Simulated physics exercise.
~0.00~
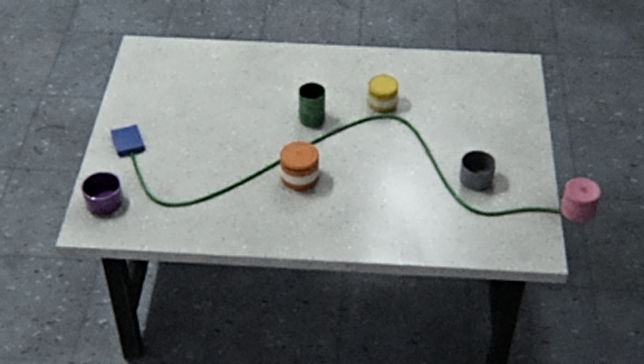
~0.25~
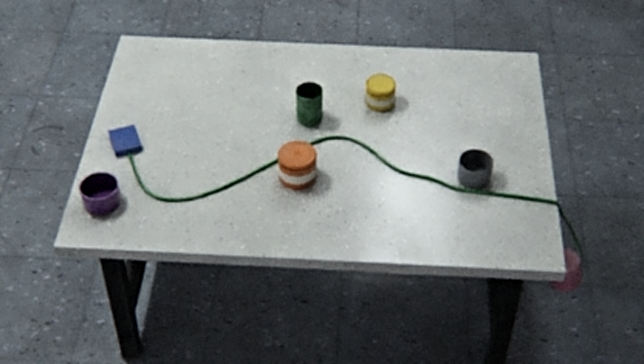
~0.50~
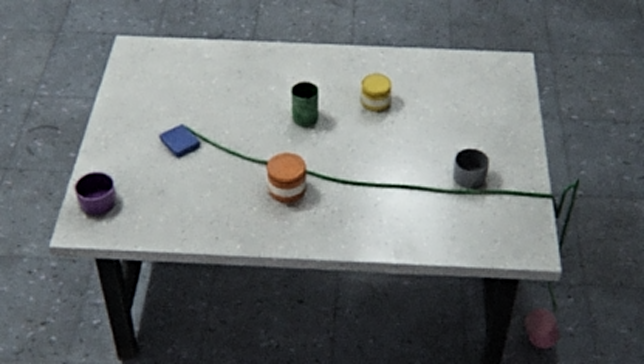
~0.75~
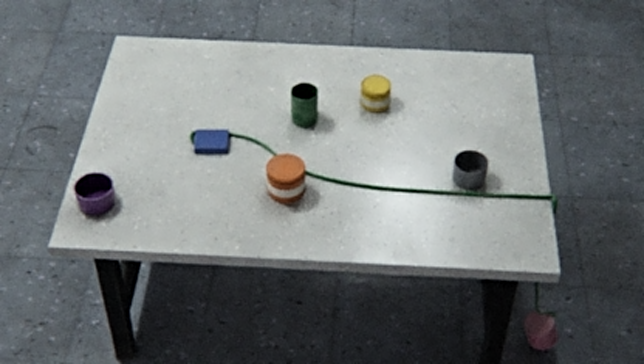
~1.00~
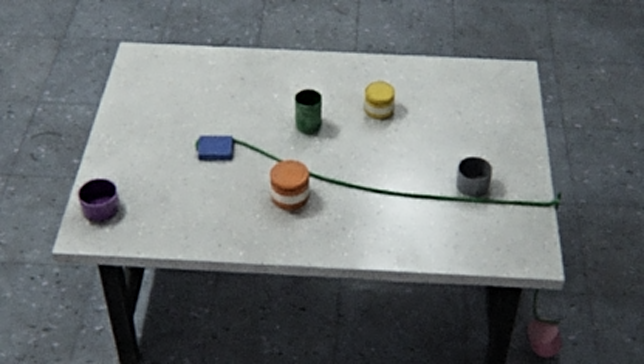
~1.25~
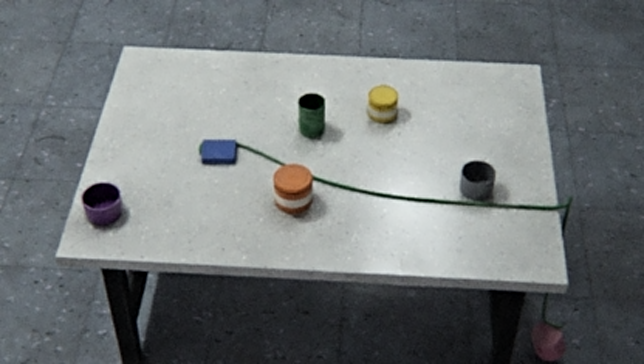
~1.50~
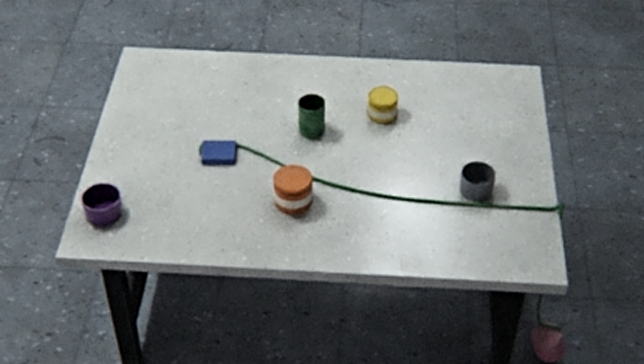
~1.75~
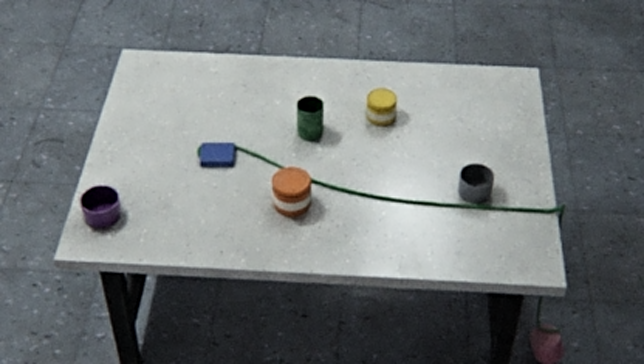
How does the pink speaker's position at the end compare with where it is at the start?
At the start the pink speaker is at the right edge of the tabletop. By the end it is well below that edge, beside the table's right leg.
A pink speaker drops off the table's right side, its cable dragging a blue phone rightward.
